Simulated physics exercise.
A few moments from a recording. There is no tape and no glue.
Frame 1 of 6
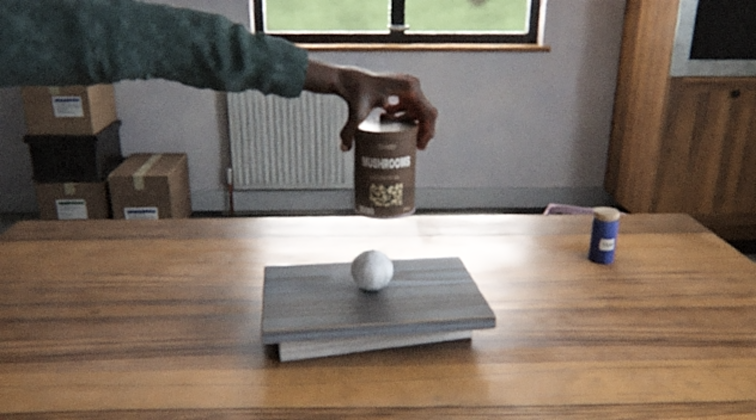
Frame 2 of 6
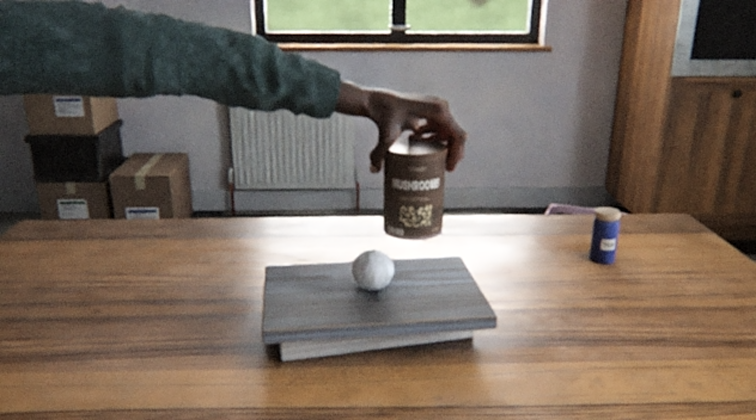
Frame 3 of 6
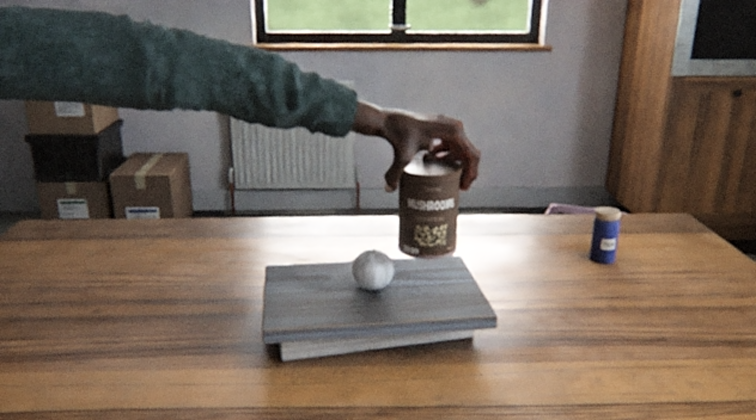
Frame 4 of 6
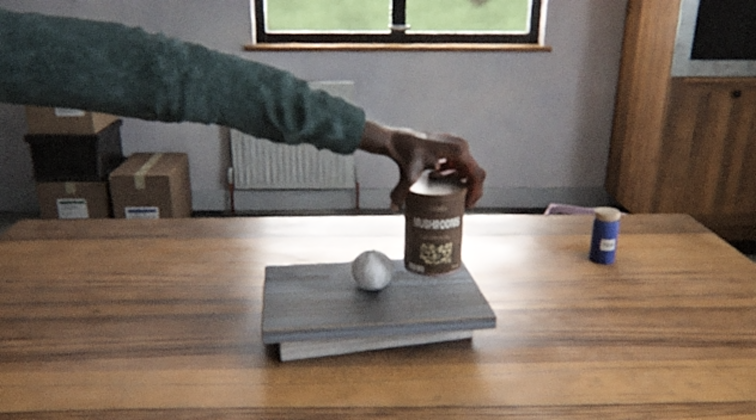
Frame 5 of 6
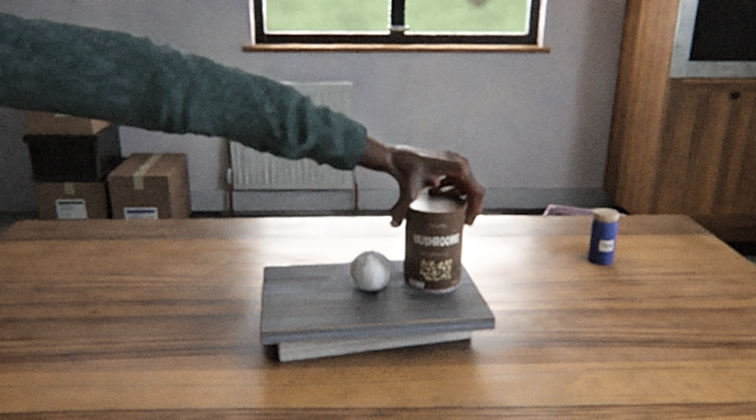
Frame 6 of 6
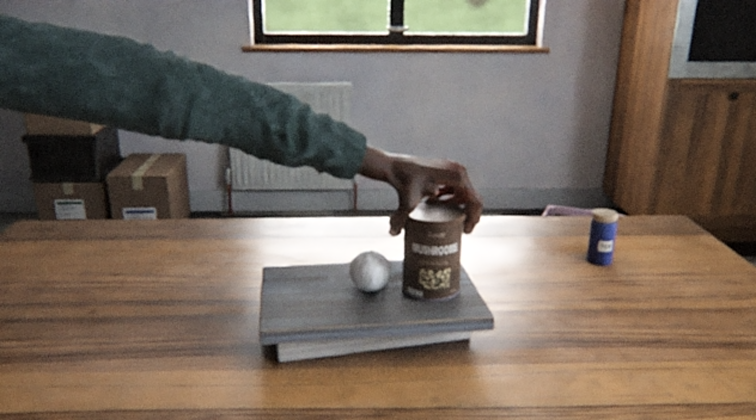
A hand lowers a brown mushroom tin onto the gray board beside a white onion.
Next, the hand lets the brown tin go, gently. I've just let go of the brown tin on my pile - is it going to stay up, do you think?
Yes, the stack stays intact.
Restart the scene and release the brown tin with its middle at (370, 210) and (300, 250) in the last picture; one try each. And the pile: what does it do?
The pile tips over in the first case, then in the second case it remains stable.
Then, 0.20 s past the last view, nothing moves.
Then, 0.60 s past the last view, brown tin resting near (432, 251).
Finally, all 5 still in place. Final places as the last picture's camera would see them, brown tin near (432, 251). The pile holds.
